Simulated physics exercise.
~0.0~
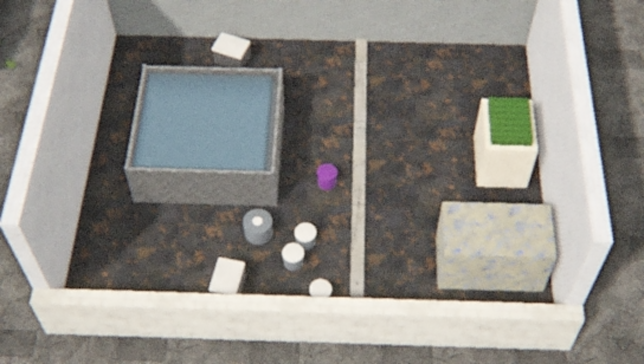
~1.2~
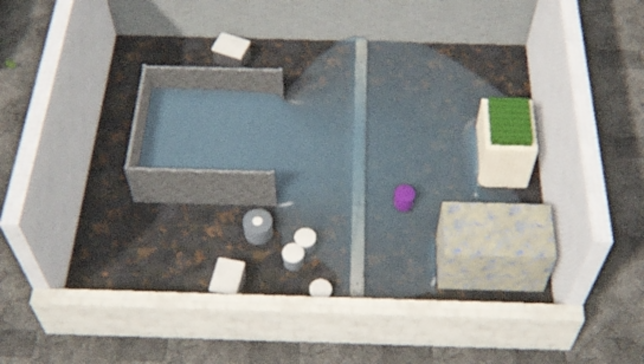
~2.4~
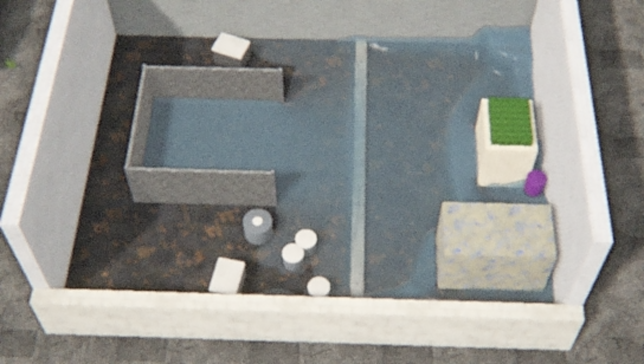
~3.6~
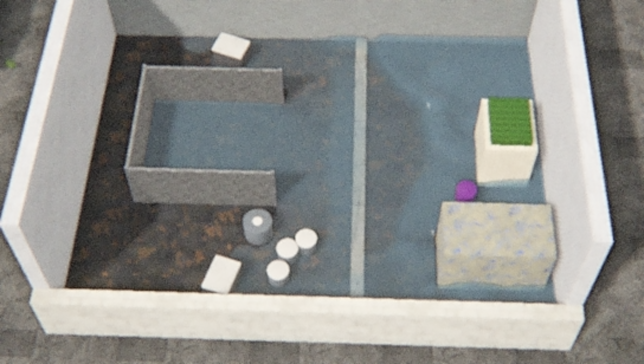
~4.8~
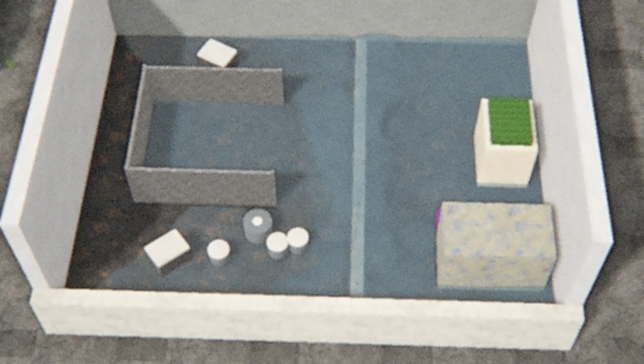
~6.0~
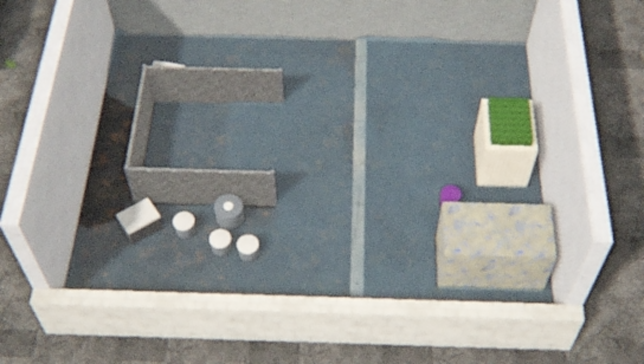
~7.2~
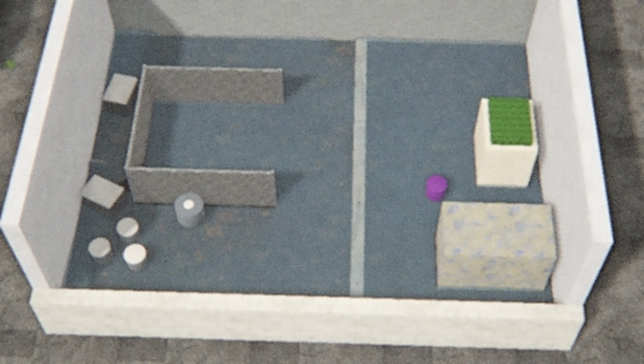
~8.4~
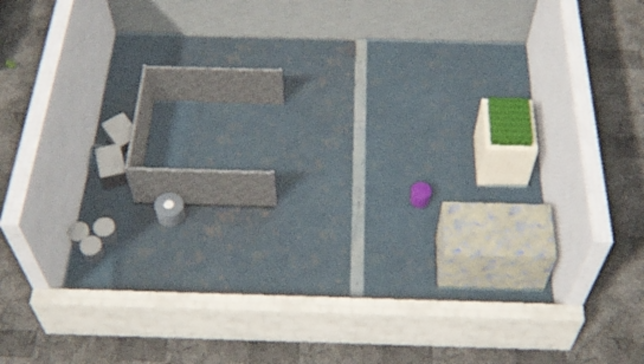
At the start, a walled yard holds a grey tank full of water, with a purple pail, a grey tub and several white tubs and boxes standing around it. The tank's right side gives way, and water rushes out across the low kerb, sweeping the purple pail over it. The pail reaches the right wall beside the green-topped block, then drifts back left past the speckled block. As water spreads across the yard, the white pieces and grey tub slide left. Finally, the white pieces gather near the left wall, the grey tub sits by the tank, and the pail remains right of the kerb.
